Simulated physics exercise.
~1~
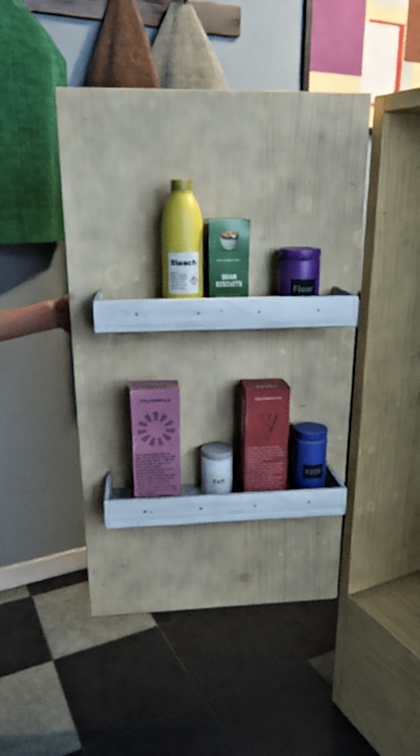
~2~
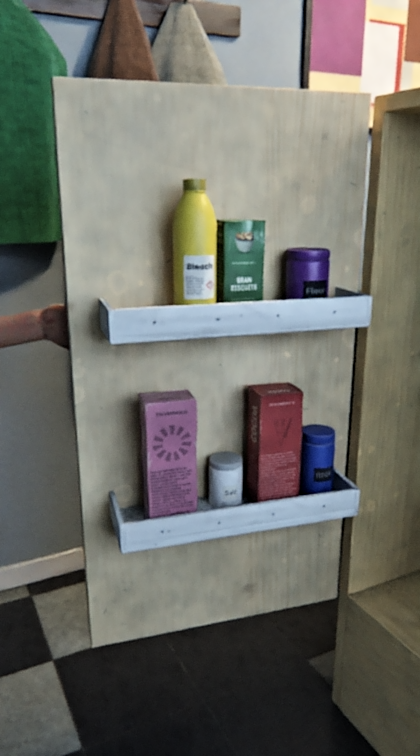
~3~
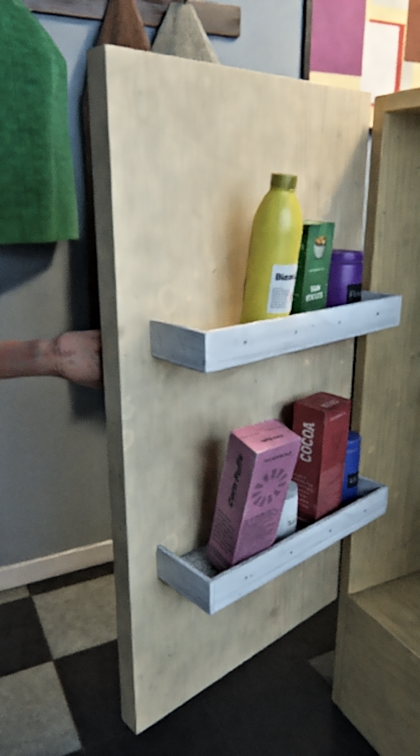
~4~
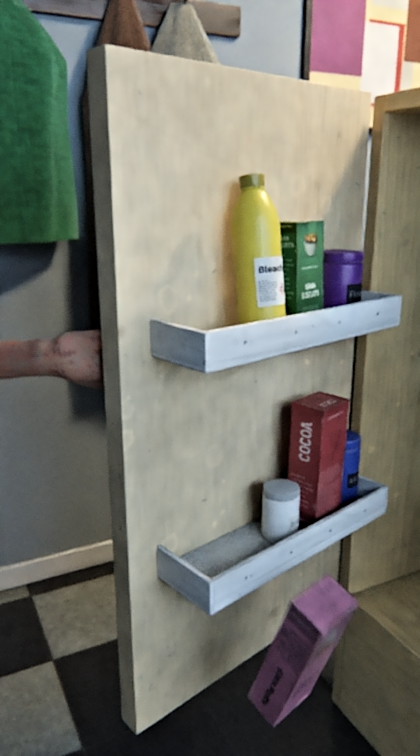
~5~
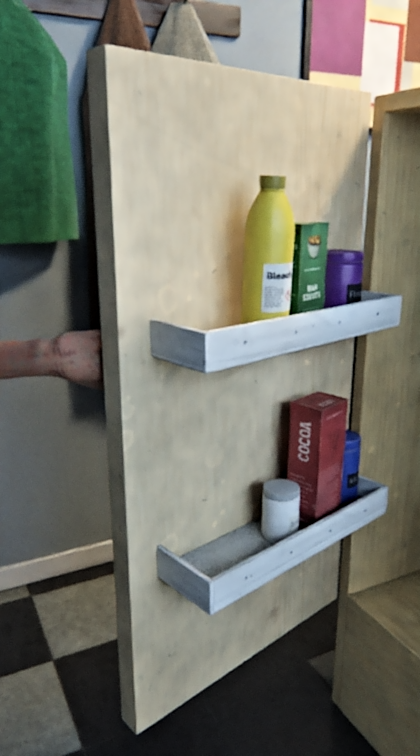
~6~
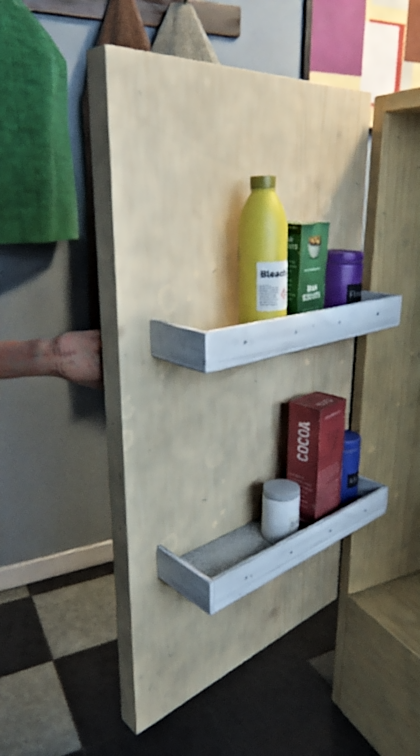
The video shows a hand swinging a wooden door with two racks of cartons, jars and a yellow bottle, then stopping it abruptly. The pink carton tips over the lower rail and falls out of view, while the bottle rocks and settles upright with the other items still racked.
